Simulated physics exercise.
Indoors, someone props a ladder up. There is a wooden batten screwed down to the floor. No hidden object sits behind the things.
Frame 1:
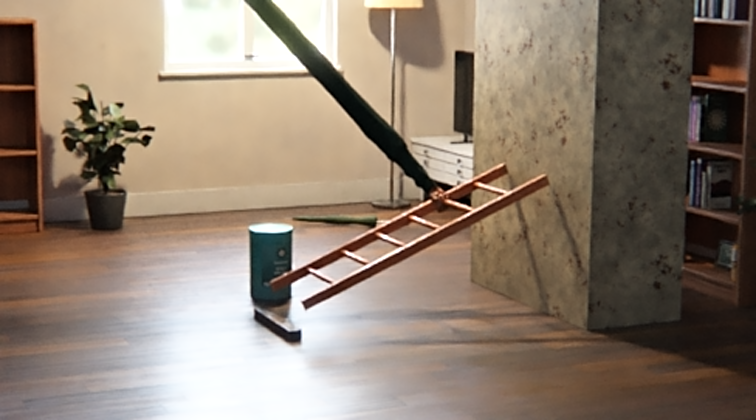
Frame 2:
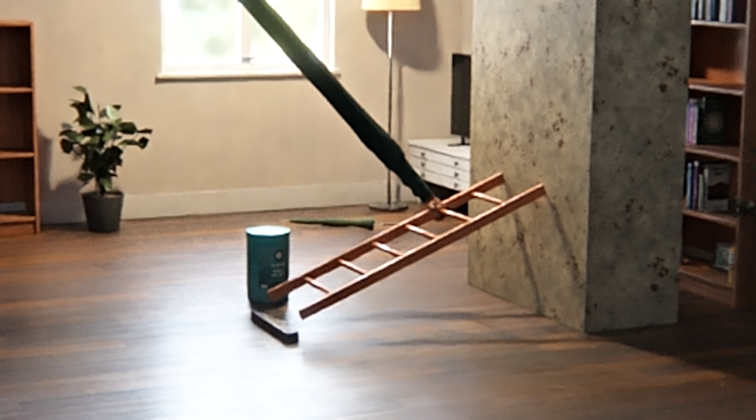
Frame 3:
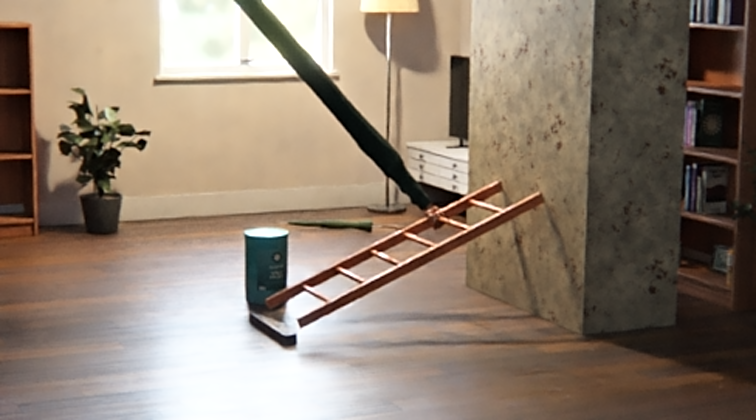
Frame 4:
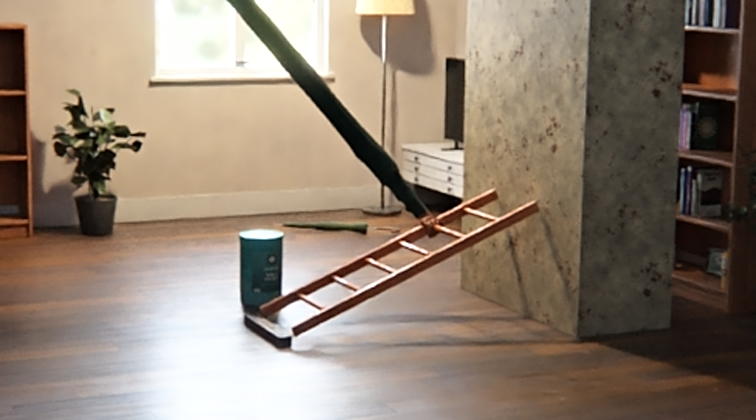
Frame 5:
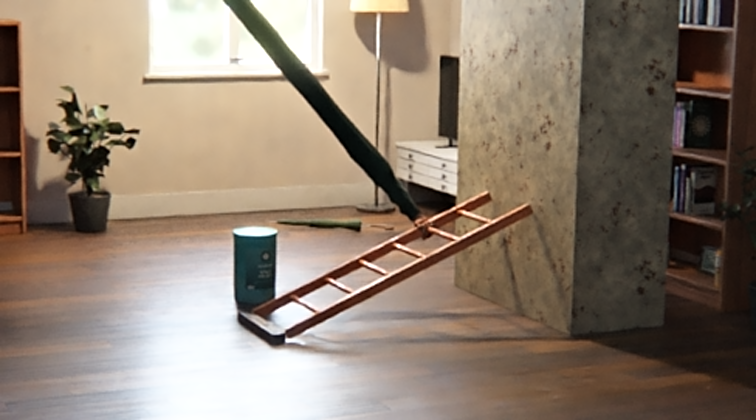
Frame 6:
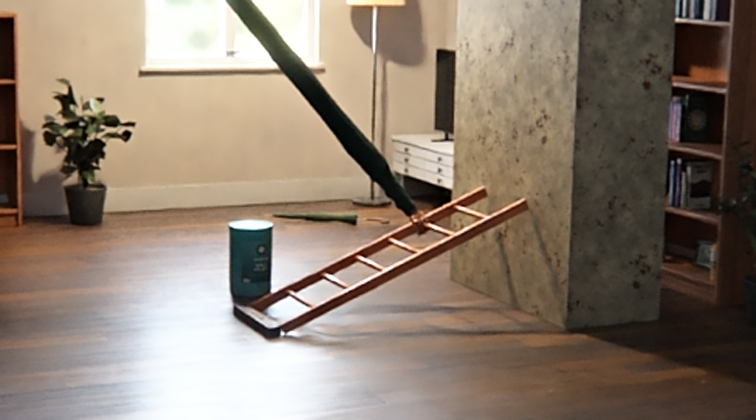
A dark green sleeved arm held an orange ladder slanting beside a stone pillar and lowered it slightly, bringing its lower end down against a dark strip on the floor, next to a turquoise pail.
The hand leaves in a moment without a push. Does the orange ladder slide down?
It stands.
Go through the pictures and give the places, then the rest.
Still on the way; orange ladder (410, 233); batten (278, 324), in the first picture.
Still on the way; orange ladder (407, 242); turquoise pail (268, 264), in the second picture.
Still on the way; orange ladder (405, 251); batten (273, 328), in the third picture.
Still on the way; orange ladder (400, 259); turquoise pail (261, 268), in the fourth picture.
Still on the way; orange ladder (394, 261); batten (261, 327), in the fifth picture.
In place, still held; orange ladder (390, 256); turquoise pail (251, 258), in the sixth picture.
Then, 0.10 s on from there, orange ladder moving near (389, 258).
Then, 0.72 s on from there, orange ladder at rest near (389, 258).
In the end, the orange ladder holds its place, near (389, 258); the other things unmoved.
